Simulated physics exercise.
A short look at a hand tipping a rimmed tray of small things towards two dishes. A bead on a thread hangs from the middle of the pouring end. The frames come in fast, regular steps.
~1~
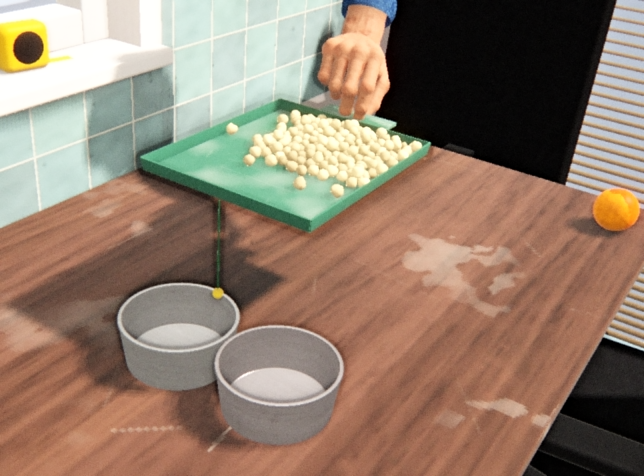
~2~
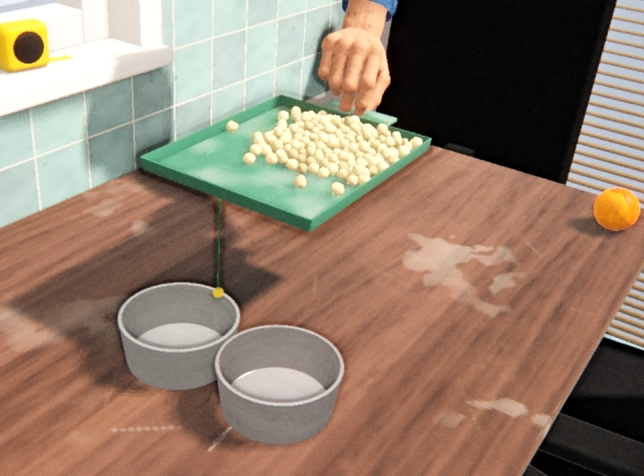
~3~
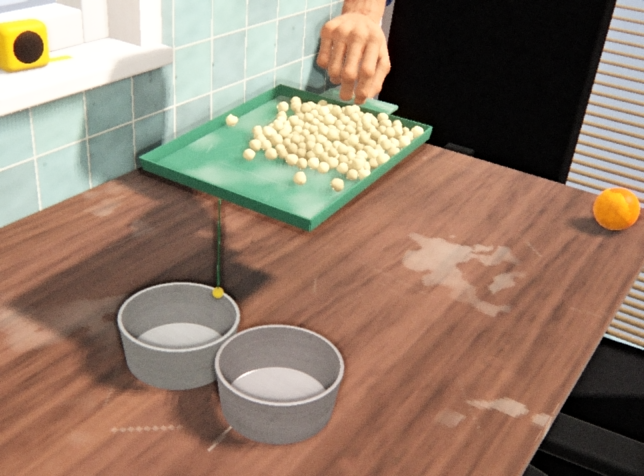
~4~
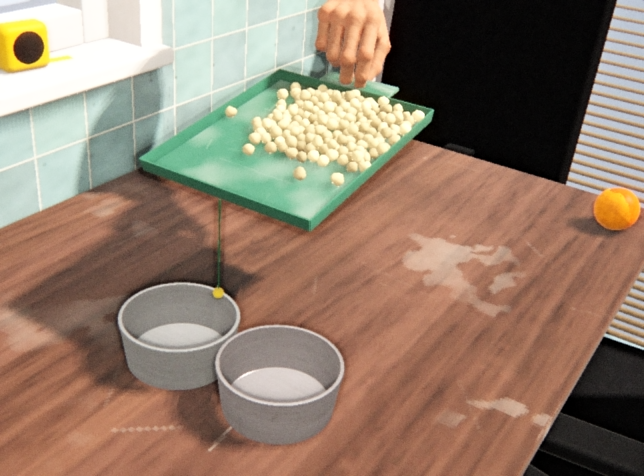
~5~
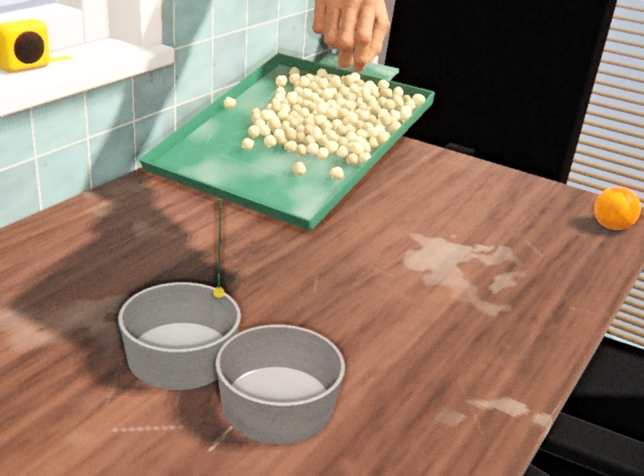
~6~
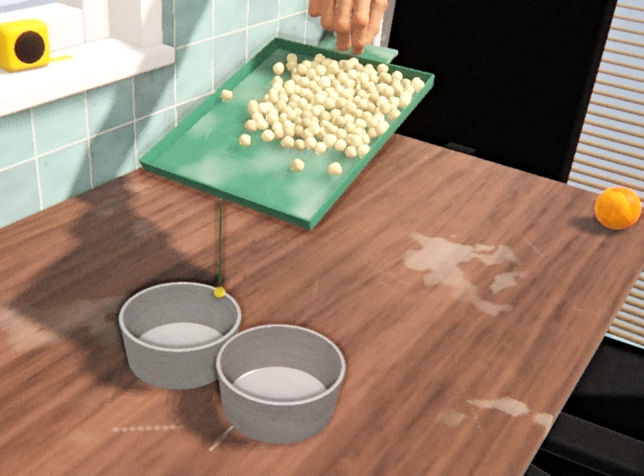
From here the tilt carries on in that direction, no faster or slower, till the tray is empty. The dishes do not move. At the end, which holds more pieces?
It favours the left dish.
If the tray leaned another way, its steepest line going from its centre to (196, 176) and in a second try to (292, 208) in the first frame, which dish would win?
In turn: Left; the dish on the right.
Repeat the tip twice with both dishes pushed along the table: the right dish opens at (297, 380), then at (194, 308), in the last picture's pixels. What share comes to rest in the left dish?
Near 50 % and 10 %.
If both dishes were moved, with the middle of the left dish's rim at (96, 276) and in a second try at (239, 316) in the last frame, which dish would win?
At the first place the right dish, at the second the left dish.
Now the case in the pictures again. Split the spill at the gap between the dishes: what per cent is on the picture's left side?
Some 100 per cent.
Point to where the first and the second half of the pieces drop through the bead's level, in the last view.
Early half (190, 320), late half (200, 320).
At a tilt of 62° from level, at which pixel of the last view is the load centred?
At about (235, 177).
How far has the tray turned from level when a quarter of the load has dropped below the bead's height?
Near 75 degrees.
Just after the last frame, tray tipped steeply; the larger part on the tray; just a few in the right dish; just a few in the left dish; just a few outside both; roughly a quarter in the air.
A moment on, tray tipped right over; roughly two thirds on the tray; about a tenth in the right dish; about a tenth in the left dish; roughly a quarter outside both; just a few in the air.
Further on, tray tipped past a quarter turn; roughly a quarter in the right dish; roughly half in the left dish; roughly a third outside both.
When it is over, tray tipped past a quarter turn; roughly a quarter in the right dish; roughly half in the left dish; roughly a third outside both.
